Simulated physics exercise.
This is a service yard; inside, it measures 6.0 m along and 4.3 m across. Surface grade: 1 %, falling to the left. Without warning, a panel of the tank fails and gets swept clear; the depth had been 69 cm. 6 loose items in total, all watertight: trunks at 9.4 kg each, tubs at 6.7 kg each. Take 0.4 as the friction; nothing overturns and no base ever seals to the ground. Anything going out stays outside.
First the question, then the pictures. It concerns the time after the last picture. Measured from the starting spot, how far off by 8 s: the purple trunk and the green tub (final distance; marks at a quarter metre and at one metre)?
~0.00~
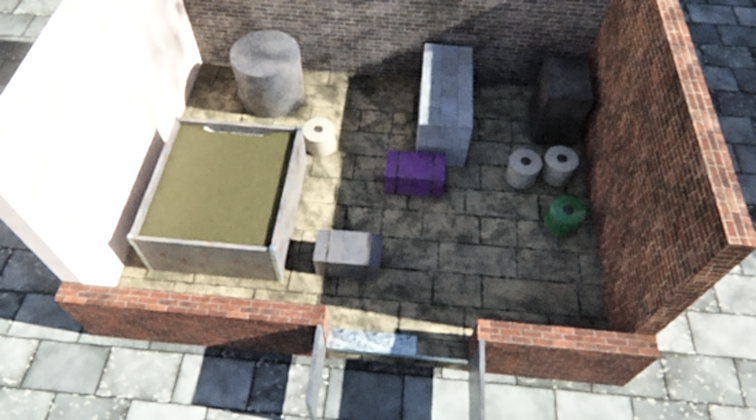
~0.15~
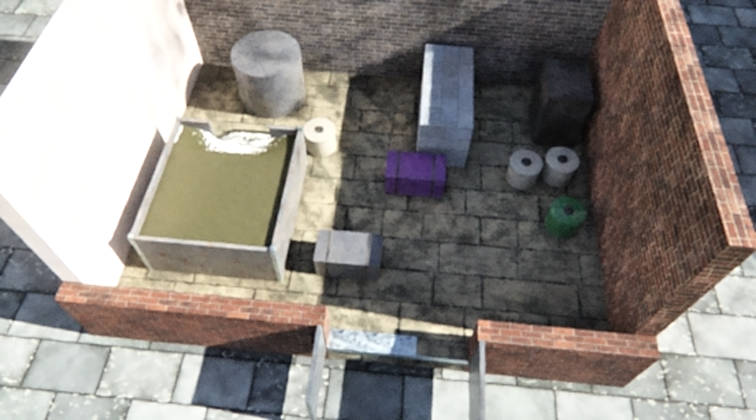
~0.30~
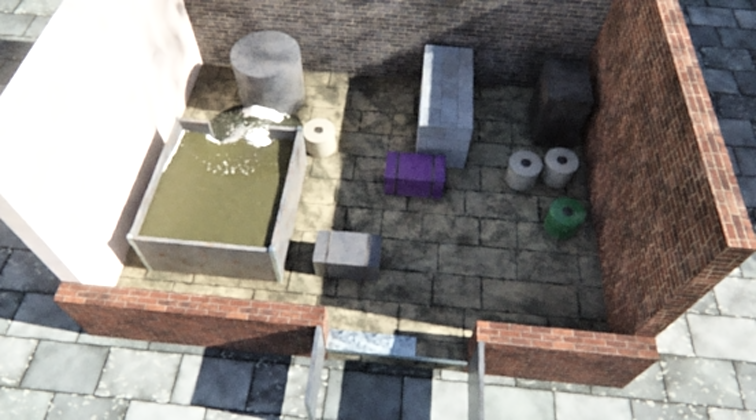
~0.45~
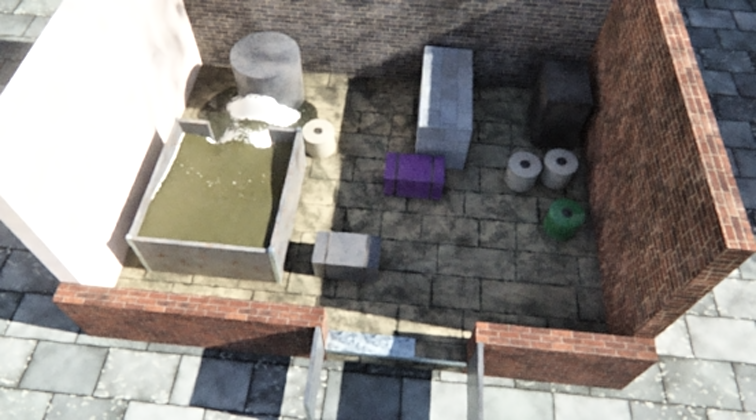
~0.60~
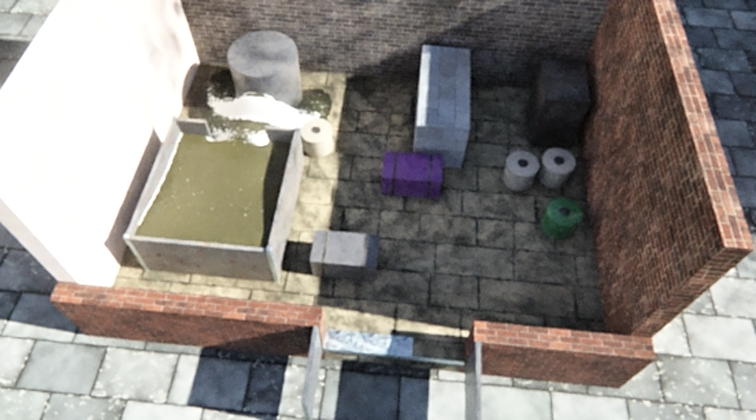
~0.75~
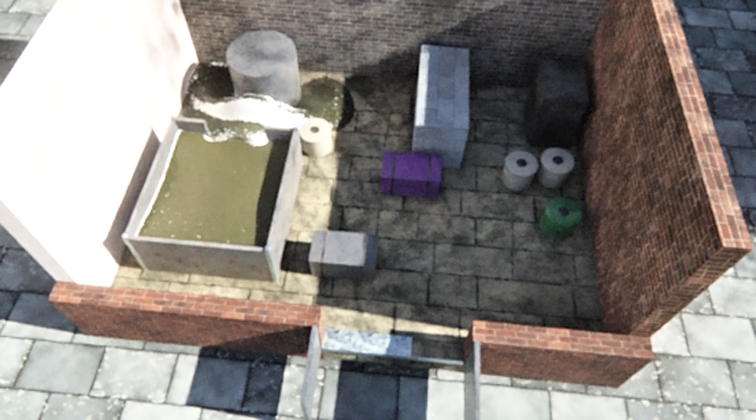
The purple trunk goes a long distance, and the green tub remains almost where it was.
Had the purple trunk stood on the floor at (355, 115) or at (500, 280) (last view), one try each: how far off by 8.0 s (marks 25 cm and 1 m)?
Try one, it is swept a long way; try two, it covers a moderate distance.
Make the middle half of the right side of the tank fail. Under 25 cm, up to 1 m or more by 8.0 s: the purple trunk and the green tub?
Well, the purple trunk goes a long way and the green tub goes a long way.
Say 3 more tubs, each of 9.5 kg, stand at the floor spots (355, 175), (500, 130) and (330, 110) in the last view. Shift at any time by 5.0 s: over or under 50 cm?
Note, same order as listed: Beyond the limit, inside the limit, beyond the limit.
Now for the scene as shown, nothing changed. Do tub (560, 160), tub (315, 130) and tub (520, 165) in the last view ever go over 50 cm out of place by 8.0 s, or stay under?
Within the limit, then beyond the limit, then within the limit.
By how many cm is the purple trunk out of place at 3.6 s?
Around 120 centimetres.
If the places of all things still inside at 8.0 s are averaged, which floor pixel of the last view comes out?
Somewhere near (484, 224).
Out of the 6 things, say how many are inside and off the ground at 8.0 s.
2 at that moment.
After 1.6 s the purple trunk is near (412, 166), 0.0 m from its start, aground; the green tub is near (564, 212), 0.0 m from its start, aground; 0 of 6 are out; 0 afloat.
After 3.6 s the purple trunk is near (432, 246), 1.3 m from its start, aground; the green tub is near (564, 212), 0.0 m from its start, aground; 0 of 6 are out; 0 afloat.
After 5.6 s the purple trunk is near (455, 314), 2.2 m from its start, afloat; the green tub is near (564, 212), 0.0 m from its start, aground; 0 of 6 are out; 3 afloat.
After 8.0 s the purple trunk is near (463, 308), 2.1 m from its start, afloat; the green tub is near (564, 212), 0.0 m from its start, aground; 1 of 6 are out; 2 afloat.
